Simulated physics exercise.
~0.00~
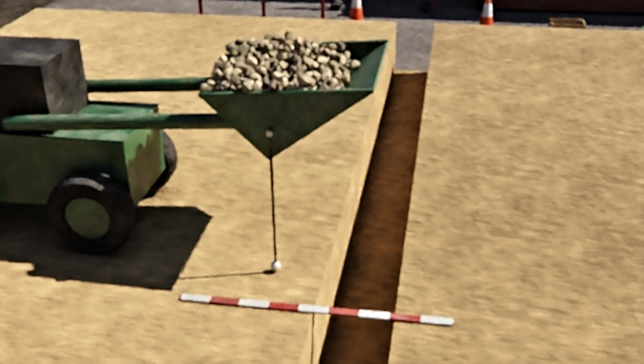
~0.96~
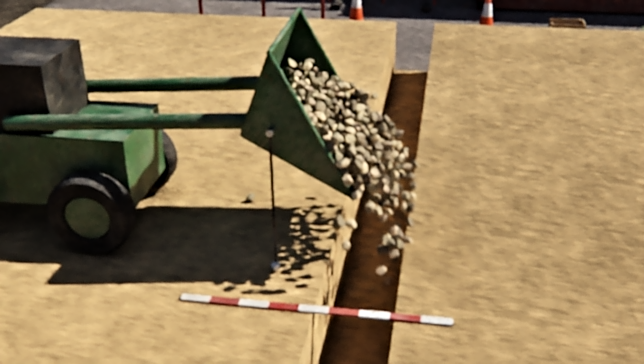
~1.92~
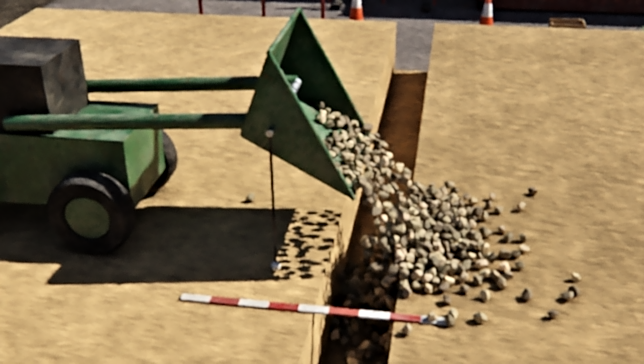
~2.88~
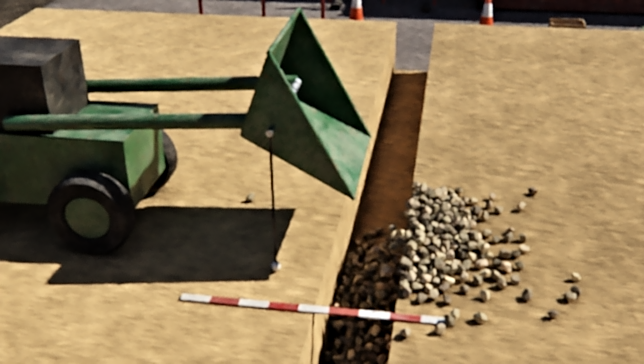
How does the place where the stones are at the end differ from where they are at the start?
At the start the stones are heaped in the raised green bucket, to the left of the trench. By the end they are lower and farther right, lying in the trench and in a loose pile on the ground just beyond it.
A green loader bucket, heaped with pale, broken stones, sits level at the end of its arms beside a long, straight trench, with a white ball hanging beneath it. The bucket tips forward to the right, and the stones slide off its lowered edge in a thick stream. They pour down into the trench, while others land beyond it and scatter across the sandy ground near a red and white striped pole. The stream runs out, and the bucket stays tilted and empty. Stones lie in the trench, with a loose pile on its far side.
